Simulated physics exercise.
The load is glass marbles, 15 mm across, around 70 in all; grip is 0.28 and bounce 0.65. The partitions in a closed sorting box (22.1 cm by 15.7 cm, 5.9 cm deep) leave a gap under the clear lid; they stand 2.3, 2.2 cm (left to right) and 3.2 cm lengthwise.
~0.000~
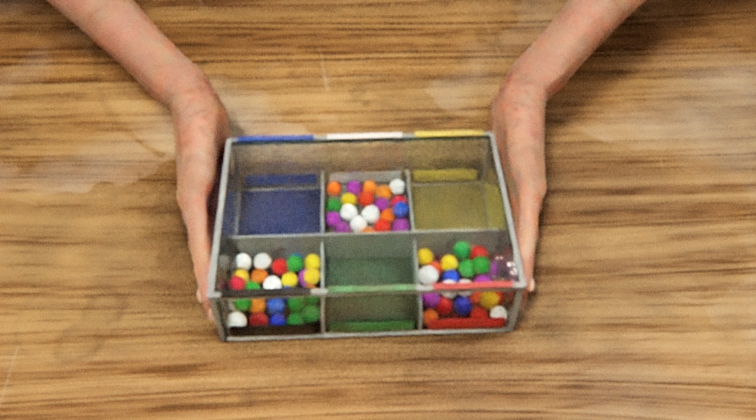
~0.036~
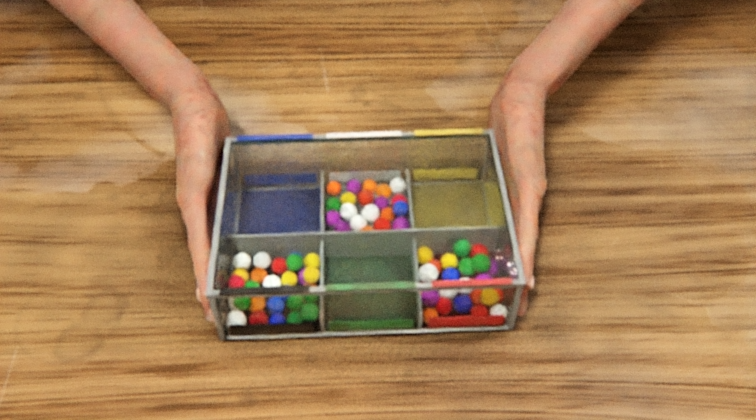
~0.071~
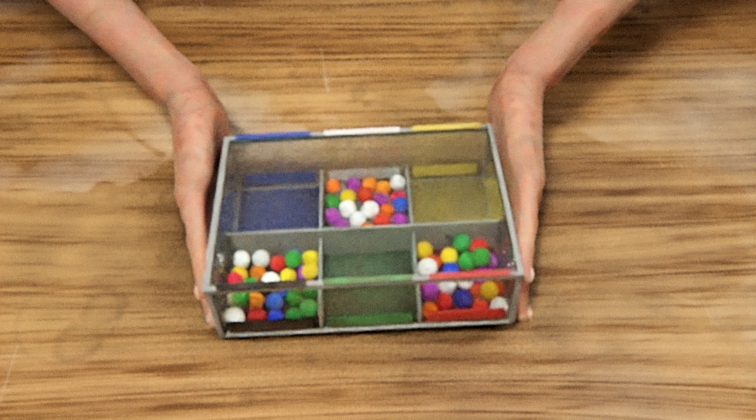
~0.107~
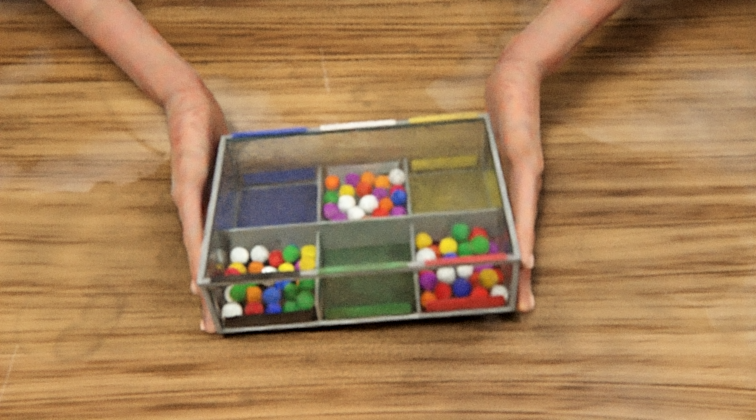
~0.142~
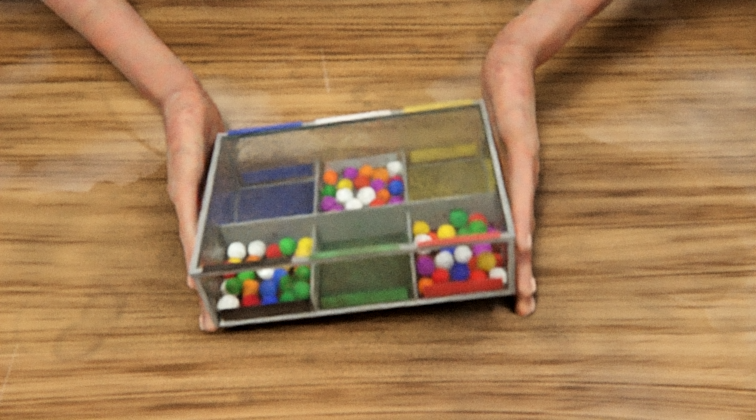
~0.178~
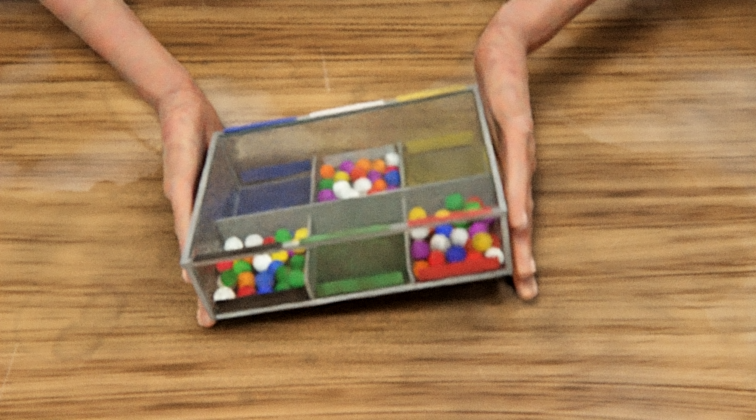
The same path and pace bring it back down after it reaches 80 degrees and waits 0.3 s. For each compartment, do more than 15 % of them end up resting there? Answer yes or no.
Red compartment: No, blue compartment: Yes, green compartment: No, yellow compartment: No, white compartment: Yes, black compartment: Yes.
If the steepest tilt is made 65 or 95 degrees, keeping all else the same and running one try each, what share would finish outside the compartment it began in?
I'd expect close to 10 and then close to 75 per cent.
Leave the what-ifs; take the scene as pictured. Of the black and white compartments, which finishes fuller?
The larger amount is in the black one.
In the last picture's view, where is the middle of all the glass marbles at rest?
Roughly pixel (289, 231).
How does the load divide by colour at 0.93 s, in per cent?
In per cent: Red 5; blue 20; green 5; yellow 0; white 30; black 35.
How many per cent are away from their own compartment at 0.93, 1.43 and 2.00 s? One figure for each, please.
Estimates: 35 / 45 / 45.
Then, at 0.93 s, tilt 80 degrees; red 5 %, blue 20 %, green 5 %, white 30 %, black 35 %.
Then, at 1.43 s, tilt 44 degrees; red 5 %, blue 45 %, white 20 %, black 30 %.
After 2.00 s, tilt 0 degrees; red 5 %, blue 45 %, white 20 %, black 30 %.
In the end, at 2.9 s, red 5 %, blue 45 %, green 0 %, yellow 0 %, white 20 %, black 30 %.
